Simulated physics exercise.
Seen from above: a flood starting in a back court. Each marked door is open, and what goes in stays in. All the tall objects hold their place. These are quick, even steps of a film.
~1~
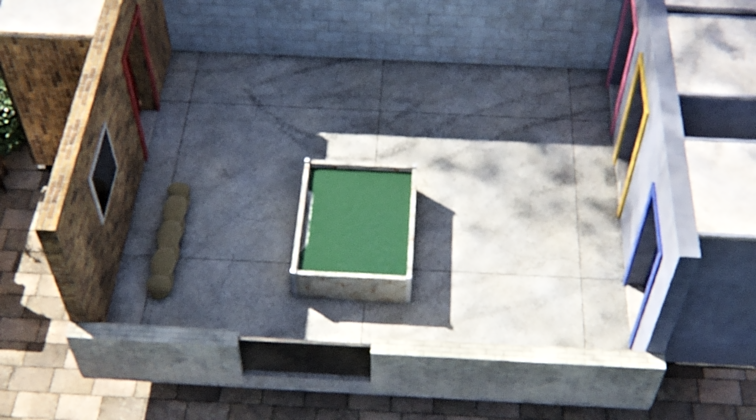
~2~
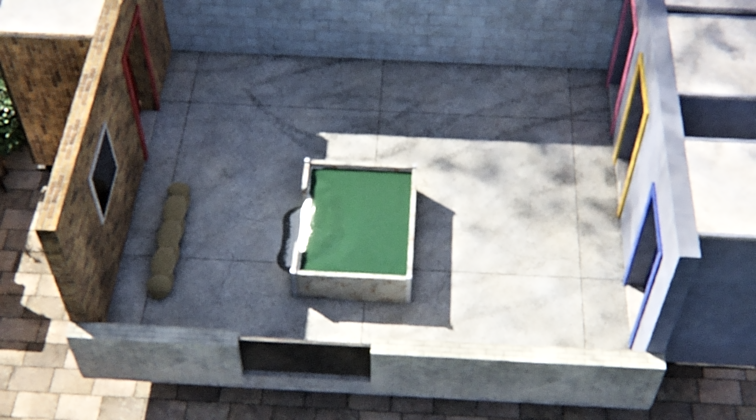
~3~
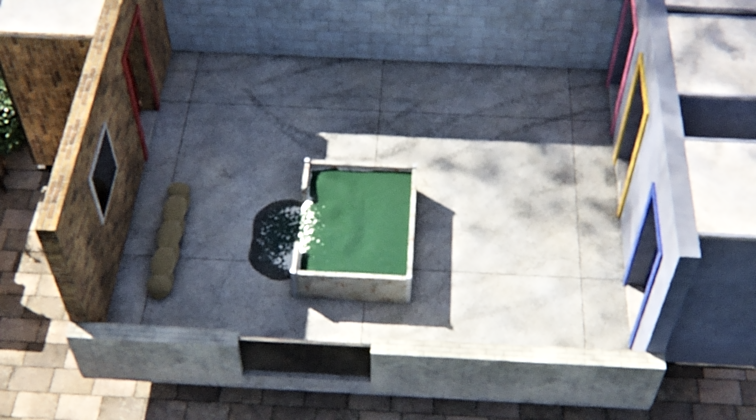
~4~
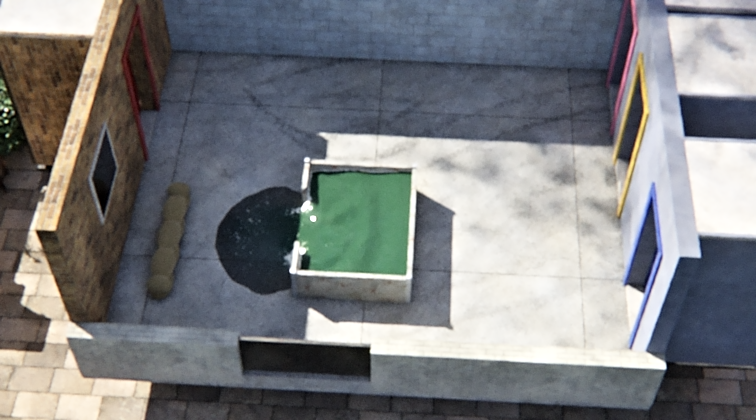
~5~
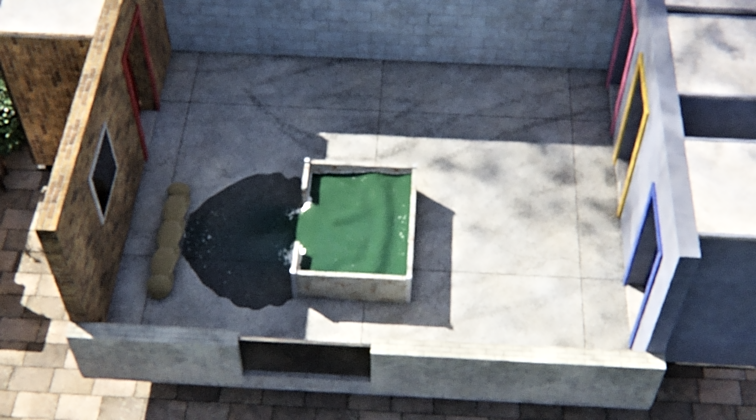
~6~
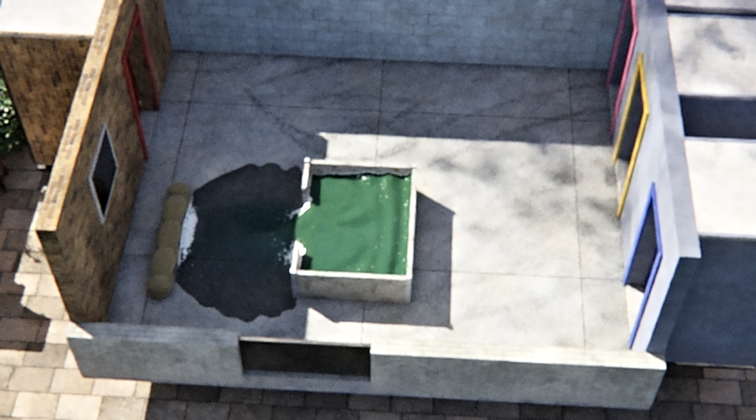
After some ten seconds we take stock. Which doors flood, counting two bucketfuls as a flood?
The red door takes more than that; the yellow door stays under that; the pink door stays under that; the blue door stays under that.
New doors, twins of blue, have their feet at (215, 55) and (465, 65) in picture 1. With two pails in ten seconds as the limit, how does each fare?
As listed: Goes over, holds.
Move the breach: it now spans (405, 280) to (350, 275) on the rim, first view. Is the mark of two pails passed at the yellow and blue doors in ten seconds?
The yellow door stays under, the blue door passes that mark.
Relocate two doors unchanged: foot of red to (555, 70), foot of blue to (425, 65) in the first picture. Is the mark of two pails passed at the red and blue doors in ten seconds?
My reading: Red takes less, blue keeps below it.
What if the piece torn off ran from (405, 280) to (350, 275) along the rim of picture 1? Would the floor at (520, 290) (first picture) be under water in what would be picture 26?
Verdict: Wet.
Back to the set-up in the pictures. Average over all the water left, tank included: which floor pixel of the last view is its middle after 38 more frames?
Close to (278, 207).
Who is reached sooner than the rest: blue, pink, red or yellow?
I say the door marked red.
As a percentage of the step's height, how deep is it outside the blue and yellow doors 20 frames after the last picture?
In turn 0 and 0 per cent.
A moment on, water covers 15 % of the floor; the red door not reached, the yellow door not reached, the pink door not reached, the blue door not reached.
Next, water covers 20 % of the floor; the red door under two buckets in, the yellow door not reached, the pink door not reached, the blue door not reached.
Then, water covers 35 % of the floor; the red door over two buckets in, the yellow door not reached, the pink door not reached, the blue door not reached.
Later, water covers 55 % of the floor; the red door over two buckets in, the yellow door not reached, the pink door not reached, the blue door not reached.
In the end, water covers 85 % of the floor; the red door over two buckets in, the yellow door wet at the sill, nothing in, the pink door wet at the sill, nothing in, the blue door wet at the sill, nothing in.
